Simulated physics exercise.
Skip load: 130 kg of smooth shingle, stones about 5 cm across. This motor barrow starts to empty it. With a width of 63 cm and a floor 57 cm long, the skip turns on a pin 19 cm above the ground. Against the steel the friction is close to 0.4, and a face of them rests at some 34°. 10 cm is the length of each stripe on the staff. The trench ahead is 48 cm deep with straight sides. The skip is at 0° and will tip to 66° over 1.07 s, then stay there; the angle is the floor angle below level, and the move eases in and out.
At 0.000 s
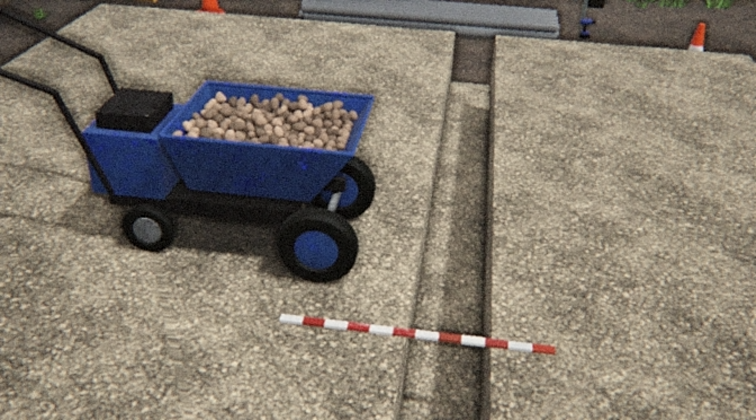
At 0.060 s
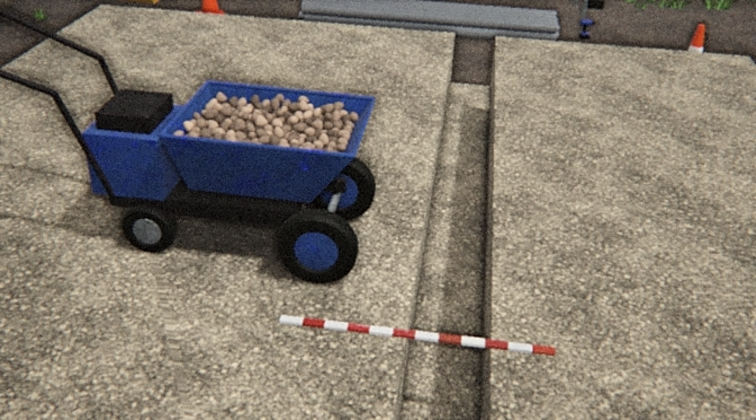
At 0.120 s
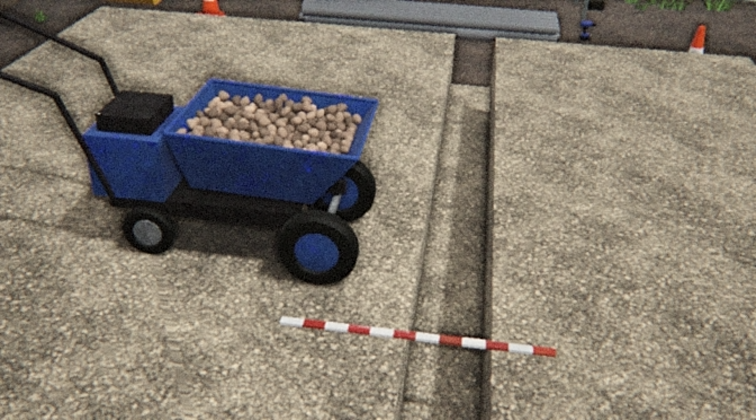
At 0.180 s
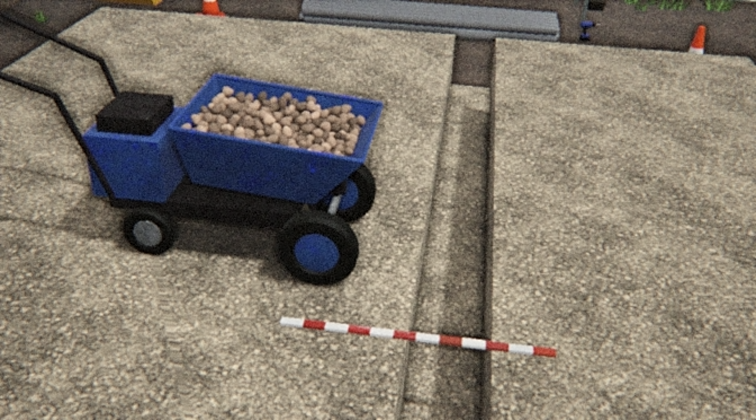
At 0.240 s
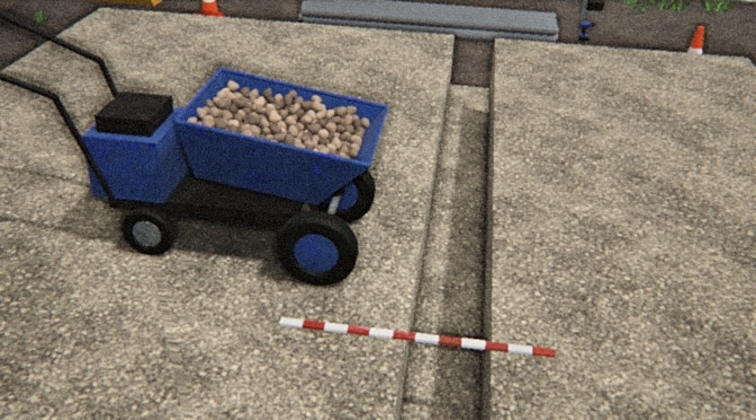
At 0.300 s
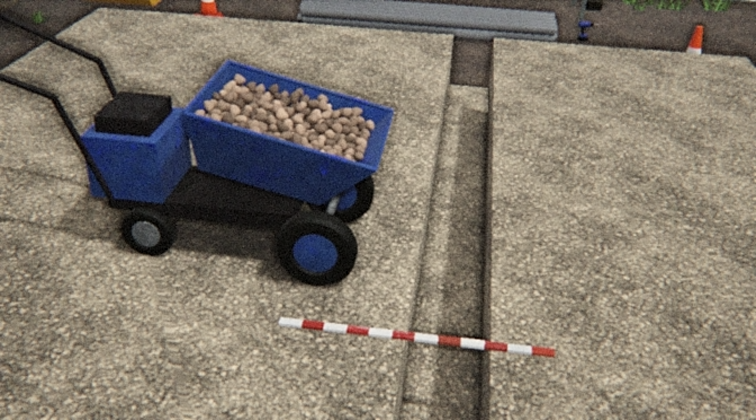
In the video, a blue motor barrow loaded with rounded stones stands on pale paving left of a narrow trench, its wheels still, while its skip gradually tilts forward to the right, the rear edge rising and the stones shifting slightly.
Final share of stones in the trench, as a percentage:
75 per cent.
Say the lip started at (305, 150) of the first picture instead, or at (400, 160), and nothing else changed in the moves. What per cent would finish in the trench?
Estimates: 95 % then 35 %.
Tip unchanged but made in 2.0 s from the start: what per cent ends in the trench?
85 %.
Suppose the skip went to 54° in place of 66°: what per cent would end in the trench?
In that case around 50 percent.
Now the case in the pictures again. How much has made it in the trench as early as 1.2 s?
By that point it's something like 30 in a hundred.
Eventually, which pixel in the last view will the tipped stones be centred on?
The resting stones are centred at roughly (465, 323).
After 0.8 s the floor is at 56°; 100 % in the skip; the foremost stones are at (423, 189).
After 1.2 s the floor is at 66°; 66 % in the skip, 28 % in the trench, 6 % past the trench; the foremost stones are at (521, 263).
After 1.5 s the floor is at 66°; 31 % in the skip, 44 % in the trench, 24 % past the trench; the foremost stones are at (639, 300).
After 3.5 s the floor is at 66°; 0 % in the skip, 75 % in the trench, 25 % past the trench; the foremost stones are past the picture's edge.
